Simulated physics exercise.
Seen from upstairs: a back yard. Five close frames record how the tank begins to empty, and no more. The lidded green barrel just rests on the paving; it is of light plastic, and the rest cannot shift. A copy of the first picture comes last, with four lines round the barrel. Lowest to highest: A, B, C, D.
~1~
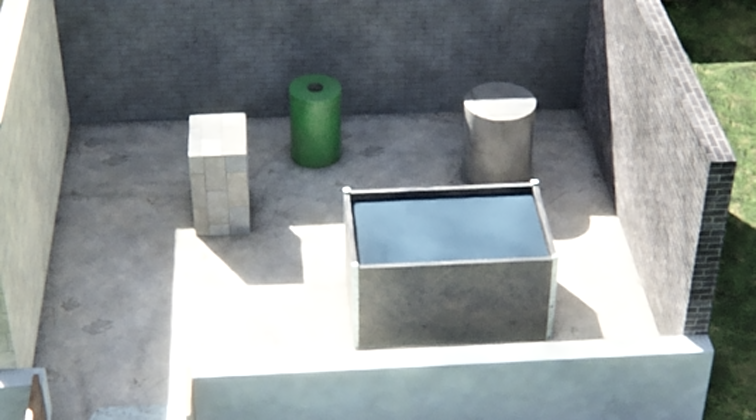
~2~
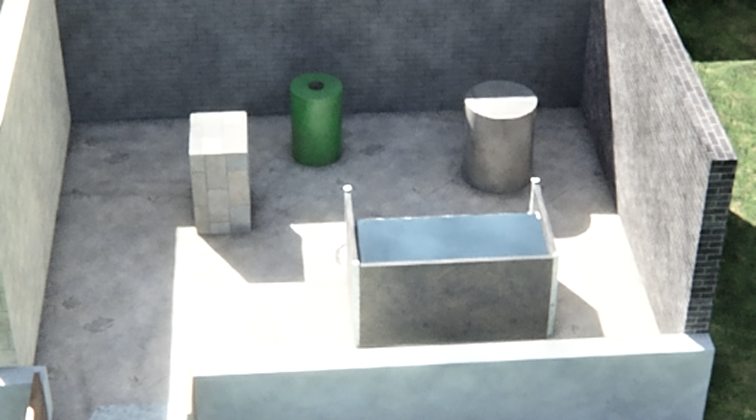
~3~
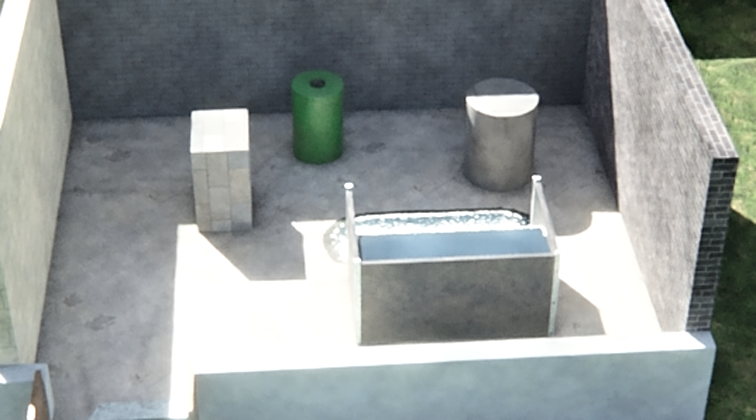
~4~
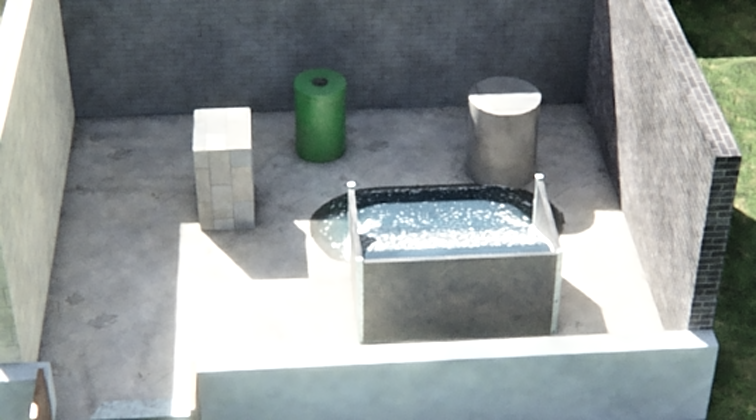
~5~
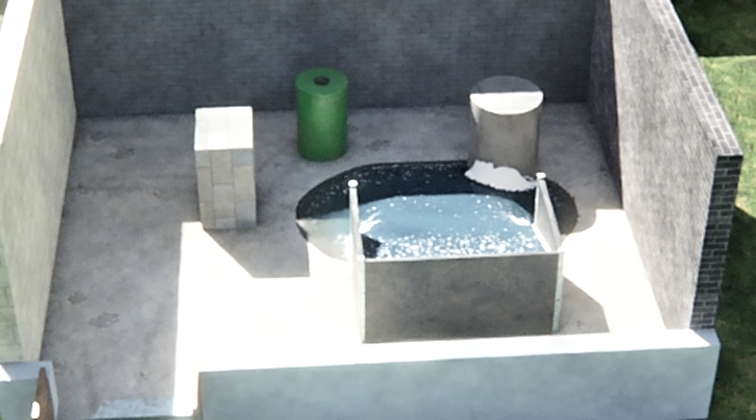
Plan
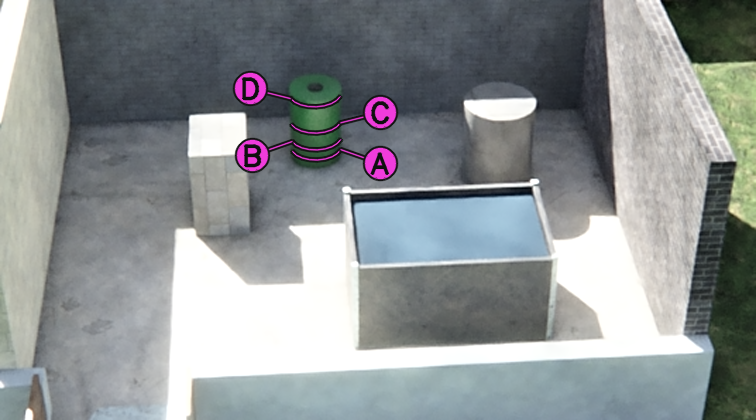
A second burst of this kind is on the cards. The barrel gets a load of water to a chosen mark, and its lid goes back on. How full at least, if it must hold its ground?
I would pick line C.
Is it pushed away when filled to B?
Yes.
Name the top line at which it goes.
That is line B.
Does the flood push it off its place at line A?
Yes, that goes wrong.
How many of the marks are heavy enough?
Two.
On the marked copy, A at (317, 160); B at (317, 149); C at (316, 133); D at (316, 106); from the bottom up A, B, C, D.
Choosing A, it is pushed about 5 times its own width away.
Choosing B, it is pushed about twice its own width away.
Choosing C, it does not move.
Choosing D, it does not move.
